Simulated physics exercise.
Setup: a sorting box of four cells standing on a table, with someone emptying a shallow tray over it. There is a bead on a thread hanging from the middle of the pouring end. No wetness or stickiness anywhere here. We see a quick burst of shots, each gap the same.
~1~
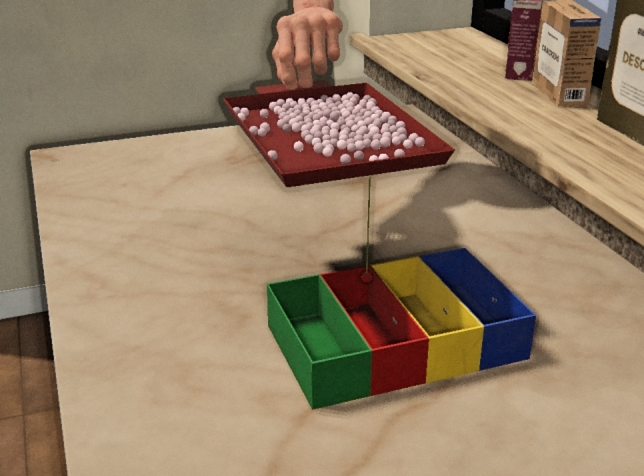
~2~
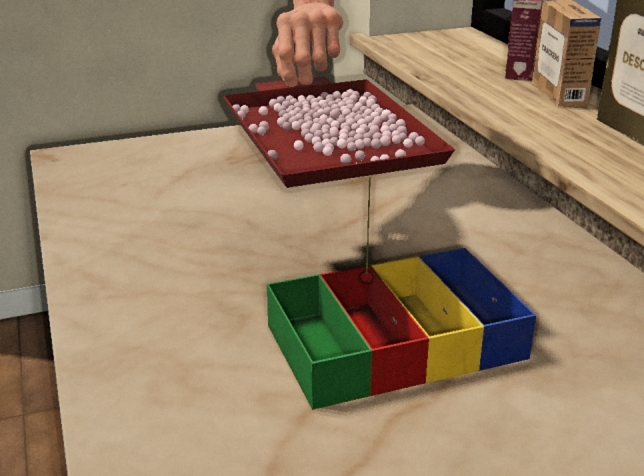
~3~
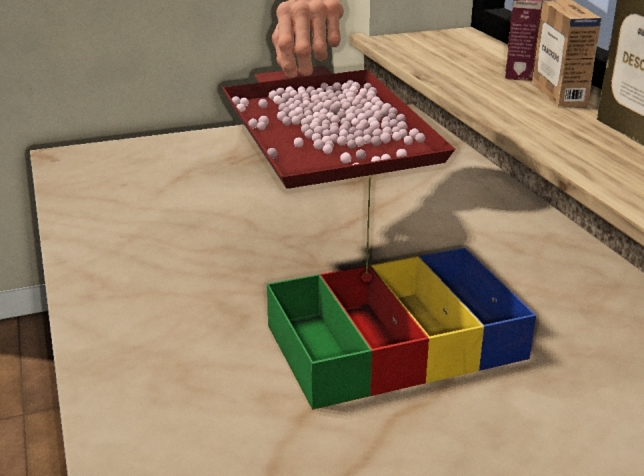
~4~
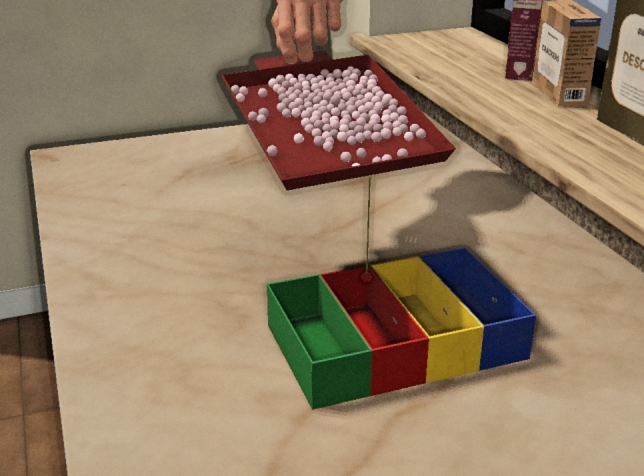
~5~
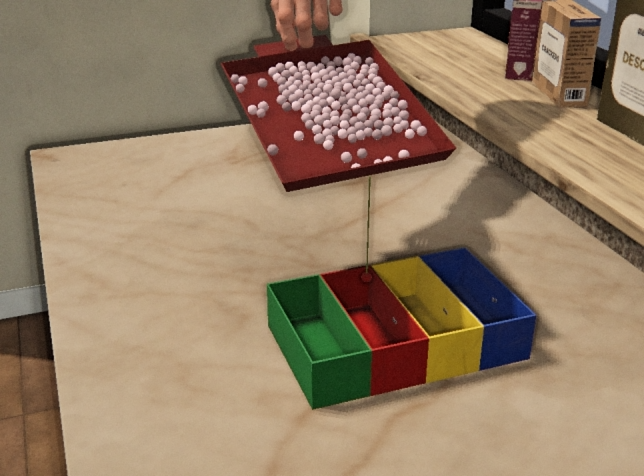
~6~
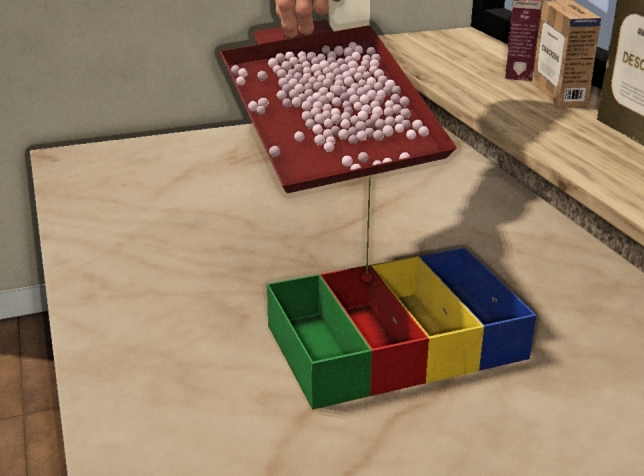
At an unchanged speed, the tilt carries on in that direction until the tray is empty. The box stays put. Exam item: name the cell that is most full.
Answer: Green.
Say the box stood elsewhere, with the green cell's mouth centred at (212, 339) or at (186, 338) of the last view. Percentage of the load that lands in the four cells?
First case 90 in a hundred, second case 90 in a hundred.
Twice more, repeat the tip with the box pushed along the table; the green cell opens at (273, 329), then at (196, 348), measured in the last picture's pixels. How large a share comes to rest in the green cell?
Trial 1 around 30 percent, trial 2 around 0 percent.
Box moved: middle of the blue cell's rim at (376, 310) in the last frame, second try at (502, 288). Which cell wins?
First try: Yellow; second try: The cell in green.
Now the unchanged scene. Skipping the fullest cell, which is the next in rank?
Rank two - the red one.
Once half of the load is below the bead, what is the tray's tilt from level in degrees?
Angle reached: About 75°.
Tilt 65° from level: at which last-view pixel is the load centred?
Somewhere about (332, 203).
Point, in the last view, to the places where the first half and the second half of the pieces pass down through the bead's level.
Starting near (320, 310), moving on to near (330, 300).
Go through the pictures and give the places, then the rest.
In the first frame, corners of the pouring end near (287, 170) and (446, 148), level; middle of the load near (333, 121), sugar pearls; bead on its thread near (367, 277); green cell near (342, 375); red cell near (399, 362); yellow cell near (455, 350); blue cell near (507, 338).
In the second frame, corners of the pouring end near (287, 171) and (446, 148), level; middle of the load near (333, 119).
In the third frame, corners of the pouring end near (287, 173) and (447, 147), tipped barely, lowest at the left corner; middle of the load near (333, 113).
In the fourth frame, corners of the pouring end near (287, 175) and (447, 146), tipped a little, lowest at the left corner; middle of the load near (333, 104).
In the fifth frame, corners of the pouring end near (287, 177) and (448, 146), tipped a little, lowest at the left corner; middle of the load near (333, 96).
In the sixth frame, corners of the pouring end near (287, 180) and (448, 145), tipped clearly, lowest at the left corner; middle of the load near (334, 90), all but a few on the move; green cell near (342, 375); red cell near (399, 362); yellow cell near (455, 350); blue cell near (507, 338).
Shortly afterwards, tray tipped steeply; near half on the tray; a little in the green cell; a little in the red cell; only a few in the yellow cell; near a quarter falling or outside the box.
Next, tray tipped past a quarter turn; near half in the green cell; near a quarter in the red cell; only a few in the yellow cell; near a quarter falling or outside the box.
Some moments later, tray tipped past a quarter turn; near half in the green cell; near a quarter in the red cell; only a few in the yellow cell; near a quarter falling or outside the box.
In the end, tray tipped past a quarter turn; near half in the green cell; near a quarter in the red cell; only a few in the yellow cell; none at all in the blue cell; near a quarter outside the box.
